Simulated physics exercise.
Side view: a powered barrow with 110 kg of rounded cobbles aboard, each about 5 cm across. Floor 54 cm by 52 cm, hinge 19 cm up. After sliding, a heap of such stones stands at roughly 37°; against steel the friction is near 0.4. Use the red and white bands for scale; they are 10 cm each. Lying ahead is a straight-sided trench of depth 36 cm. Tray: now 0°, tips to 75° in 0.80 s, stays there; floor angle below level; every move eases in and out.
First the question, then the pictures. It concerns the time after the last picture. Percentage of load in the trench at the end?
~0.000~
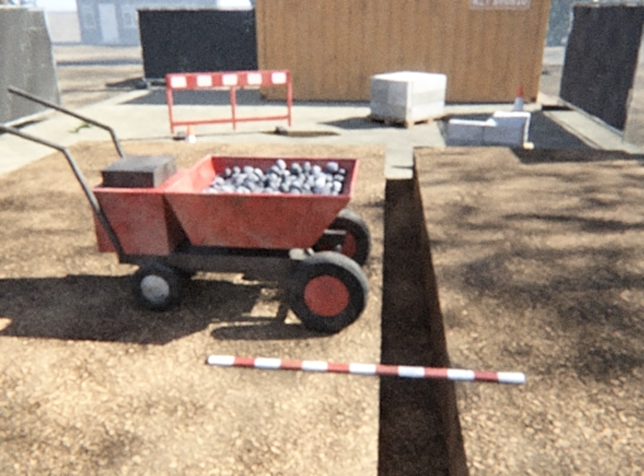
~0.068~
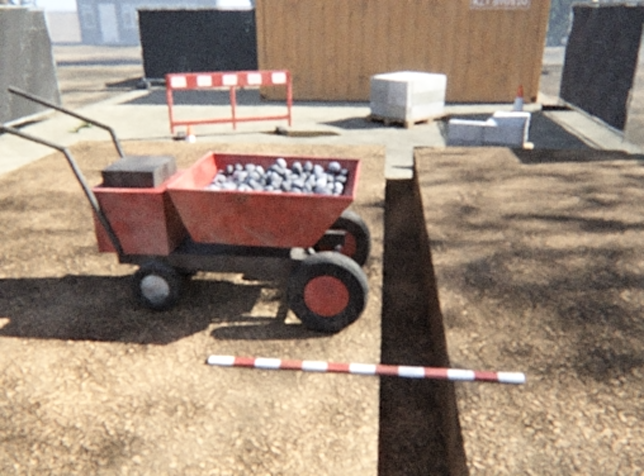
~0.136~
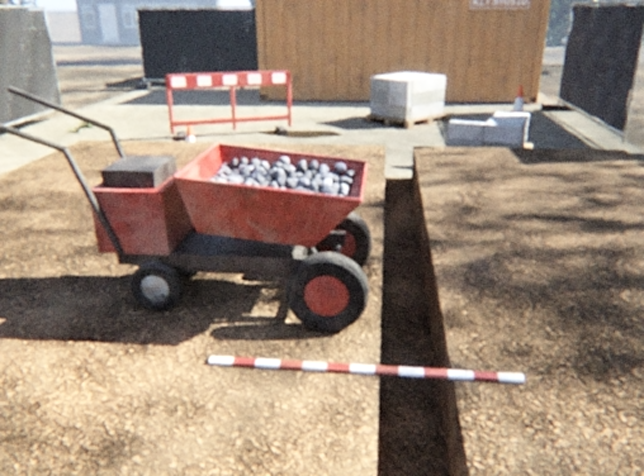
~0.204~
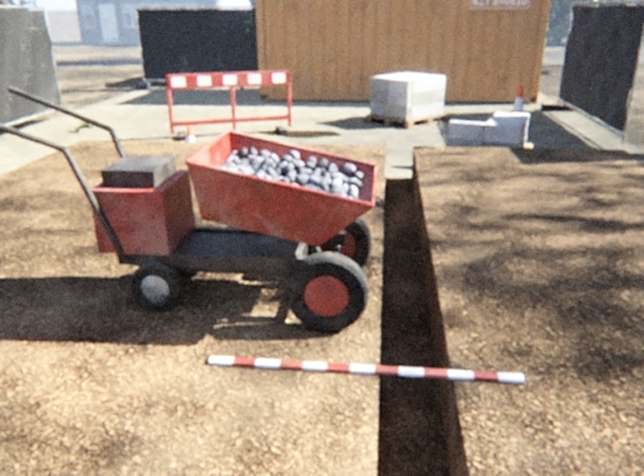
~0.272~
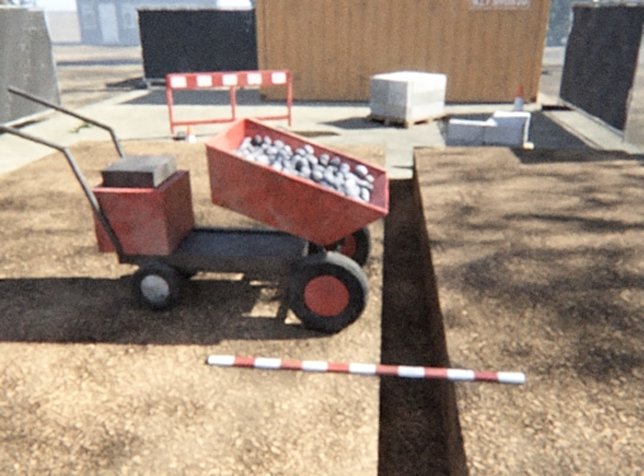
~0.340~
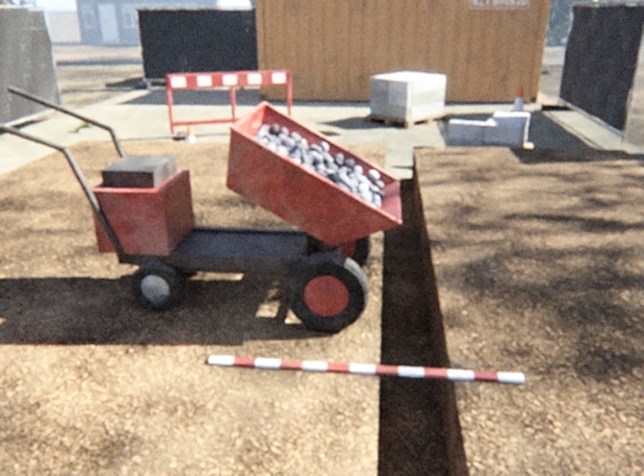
17 per cent.
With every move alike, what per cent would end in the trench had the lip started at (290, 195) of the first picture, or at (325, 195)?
Roughly 75 in a hundred, then 45 in a hundred.
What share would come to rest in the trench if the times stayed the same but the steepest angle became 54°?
It would come to about 15 percent.
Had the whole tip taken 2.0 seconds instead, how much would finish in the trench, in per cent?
Probably about 30 in a hundred.
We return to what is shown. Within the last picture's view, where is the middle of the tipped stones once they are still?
I'd put it close to (492, 300).
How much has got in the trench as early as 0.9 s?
Roughly 0 percent of the load.
After 0.6 s the floor is at 63°; 100 % in the tray; the foremost stones are at (421, 236).
After 0.9 s the floor is at 75°; 63 % in the tray, 1 % in the trench, 36 % past the trench; the foremost stones are at (508, 310).
After 1.2 s the floor is at 75°; 15 % in the tray, 5 % in the trench, 80 % past the trench; the foremost stones are past the picture's edge.
After 3.2 s the floor is at 75°; 0 % in the tray, 17 % in the trench, 83 % past the trench; the foremost stones are past the picture's edge.
